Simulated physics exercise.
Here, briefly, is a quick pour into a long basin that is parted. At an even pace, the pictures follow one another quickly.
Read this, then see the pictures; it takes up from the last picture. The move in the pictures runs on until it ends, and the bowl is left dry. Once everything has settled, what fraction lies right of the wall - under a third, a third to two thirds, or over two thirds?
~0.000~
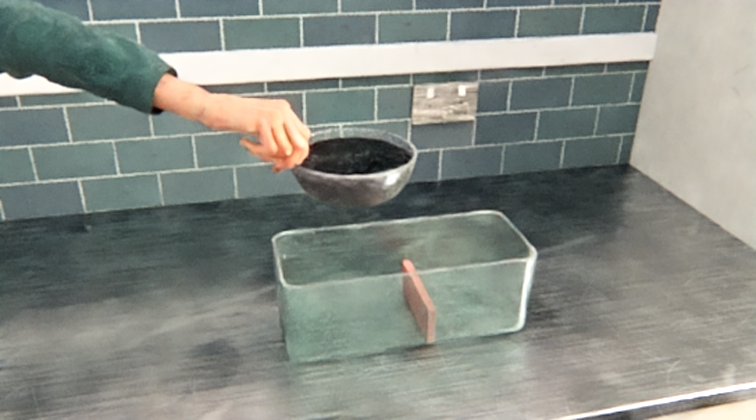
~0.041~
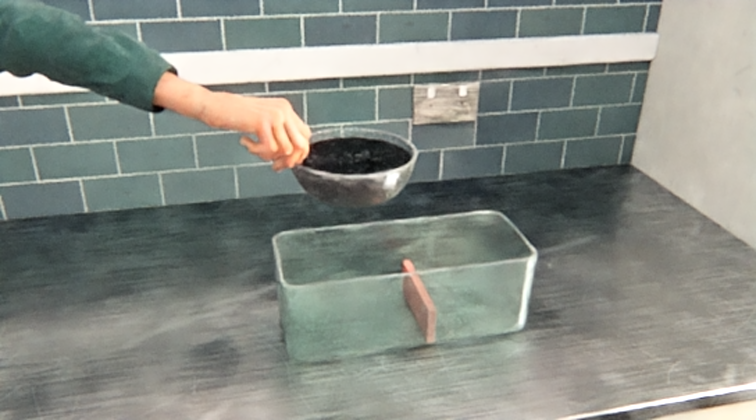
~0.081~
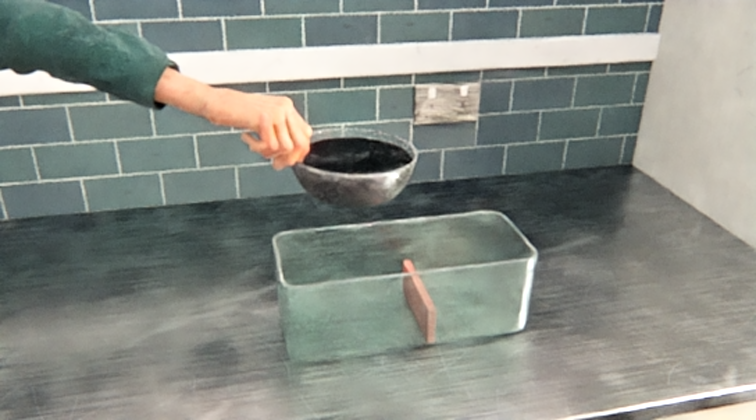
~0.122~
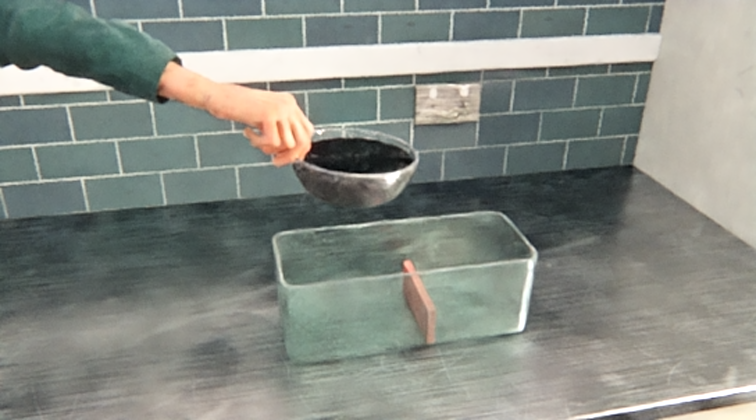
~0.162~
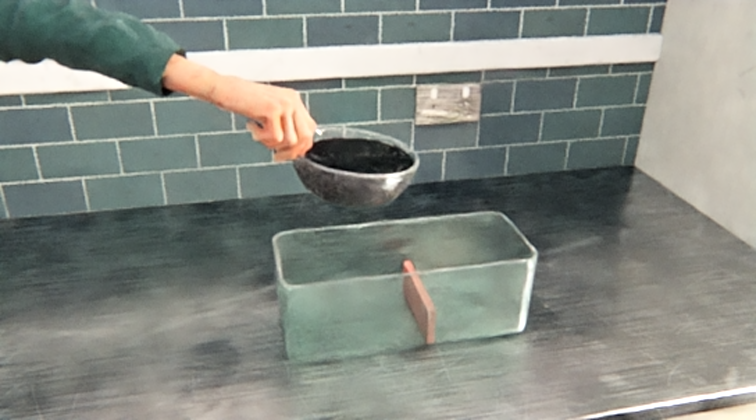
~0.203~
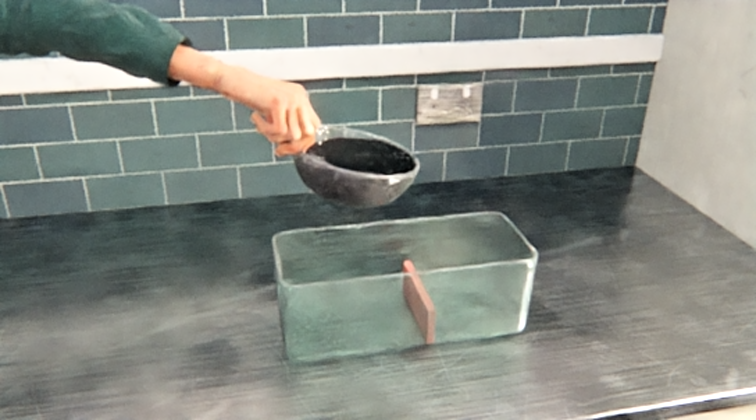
Surpasses two thirds.
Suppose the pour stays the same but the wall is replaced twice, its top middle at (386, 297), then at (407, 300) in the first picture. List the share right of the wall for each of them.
85 per cent first, then 70 per cent.
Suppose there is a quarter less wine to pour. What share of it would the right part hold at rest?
Result: Around 75 per cent.
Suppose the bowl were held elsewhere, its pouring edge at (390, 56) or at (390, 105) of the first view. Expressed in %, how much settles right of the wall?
70 %, 65 %.
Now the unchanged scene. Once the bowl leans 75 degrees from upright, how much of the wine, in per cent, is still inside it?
Around 20 percent remains.
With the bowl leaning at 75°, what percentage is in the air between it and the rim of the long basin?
It's close to 40 percent.
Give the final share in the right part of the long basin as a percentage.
Close to 80 in a hundred.
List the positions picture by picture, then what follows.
In the first picture, it leans 0°; its right rim is at (413, 147); the wine meets the walls at (291, 161) and (410, 151); the long basin's rim runs from (277, 261) to (518, 234); the wall's top is at (418, 284).
In the second picture, it leans 1°; its right rim is at (414, 148); the wine meets the walls at (291, 160) and (410, 151).
In the third picture, it leans 2°; its right rim is at (414, 149); the wine meets the walls at (292, 159) and (410, 152).
In the fourth picture, it leans 4°; its right rim is at (415, 152); the wine meets the walls at (293, 158) and (411, 154).
In the fifth picture, it leans 8°; its right rim is at (415, 155); the wine meets the walls at (294, 157) and (412, 154).
In the sixth picture, it leans 12°; its right rim is at (415, 159); the wine meets the walls at (296, 156) and (413, 155).
A moment on, the bowl is tipped on its side and 22 per cent is still to pour, 1 is left of the wall and 36 right of it.
Next, the bowl is tipped right over and 0 per cent is still to pour, 20 is left of the wall and 78 right of it.
Then the bowl is tipped right over and 0 per cent is still to pour, 21 is left of the wall and 77 right of it.
Later the bowl is tipped right over and 0 per cent is still to pour, 21 is left of the wall and 78 right of it.
At rest 21 per cent lies left of the wall, 78 right of it and 1 outside.
